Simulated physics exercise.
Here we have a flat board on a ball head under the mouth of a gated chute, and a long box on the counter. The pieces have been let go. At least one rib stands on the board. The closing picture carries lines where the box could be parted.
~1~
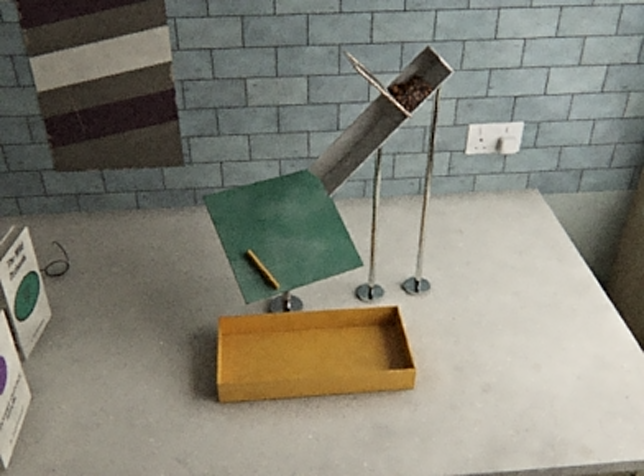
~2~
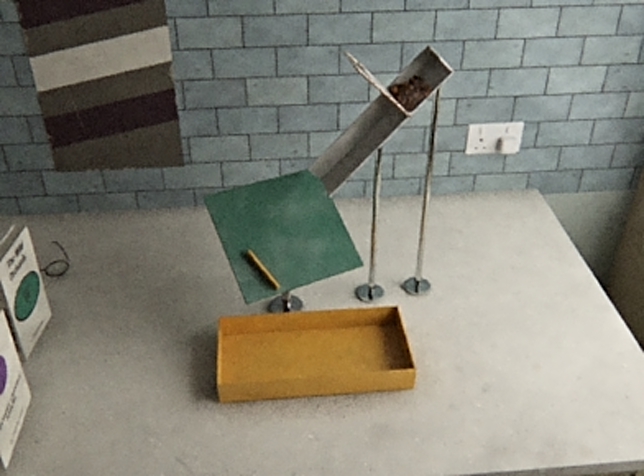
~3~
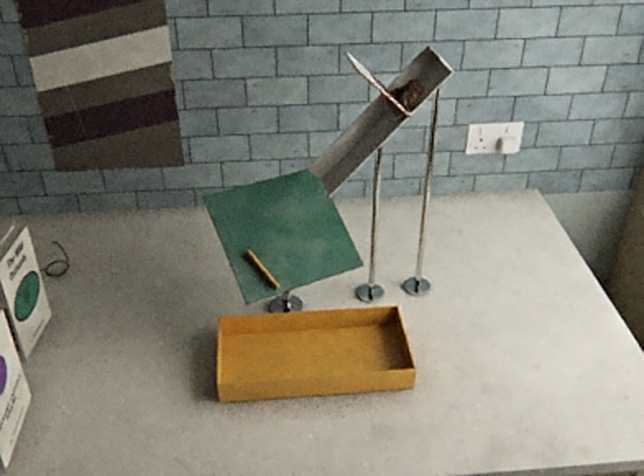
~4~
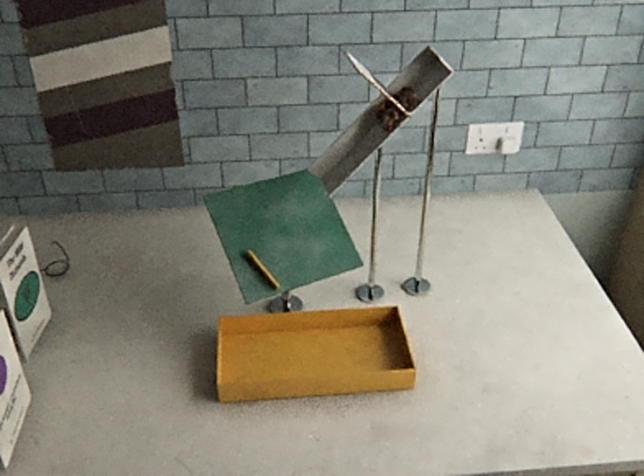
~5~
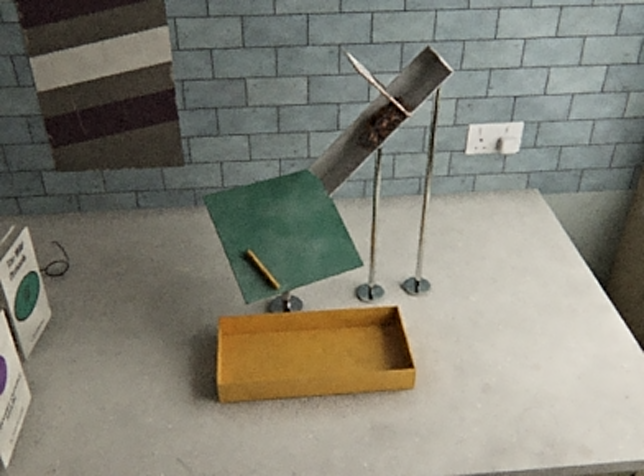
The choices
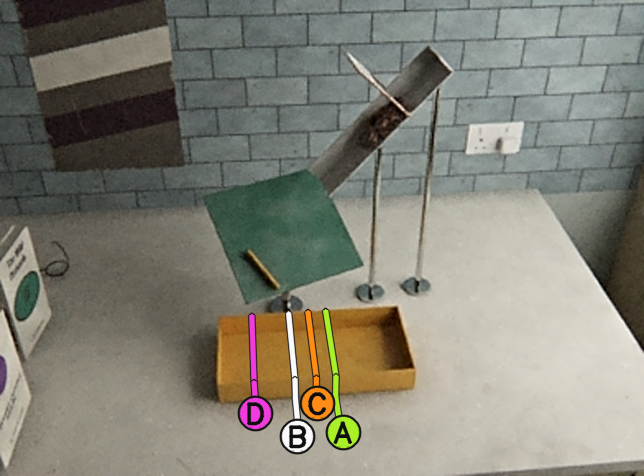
A grey, sloping chute on thin metal stands rises above a pale counter against a blue-grey tiled wall, seen from slightly above by a still camera. A tilted green board with a short yellow rib sits below it at centre, behind a long, empty mustard-yellow box, with striped cloth hanging upper left. The chute's gate lifts, and a clump of small brown balls slides down leftward inside the channel.
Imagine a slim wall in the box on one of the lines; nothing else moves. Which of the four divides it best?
Go for C.
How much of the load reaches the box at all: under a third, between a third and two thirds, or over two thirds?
Over two thirds.
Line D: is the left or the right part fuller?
Right.
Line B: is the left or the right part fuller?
Right.
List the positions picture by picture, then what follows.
In the first picture, load behind the gate at (406, 91), cereal balls; lip of the chute at (326, 189), sloping fairly steeply.
In the second picture, middle of the board at (284, 231), tilted fairly steeply; middle of its low edge at (308, 284); of its high edge at (262, 181).
In the third picture, front corners of the box at (218, 383) and (416, 369), empty; front of the load at (397, 116).
In the fourth picture, middle of the load at (398, 110); its front at (380, 123), about a quarter of the way to the lip; rib from (249, 250) to (279, 286).
In the fifth picture, middle of the load at (385, 123); its front at (361, 144), about half of the way to the lip.
On the marked copy, line A crosses the front rim at (335, 375); line B crosses the front rim at (294, 378); line C crosses the front rim at (316, 376); line D crosses the front rim at (254, 381).
With A, of what is caught, most on the left of the divider, a small part on the right.
With B, of what is caught, a stray few on the left of the divider, nearly all on the right.
With C, of what is caught, about half on the left of the divider, about half on the right.
With D, of what is caught, a stray few on the left of the divider, nearly all on the right.
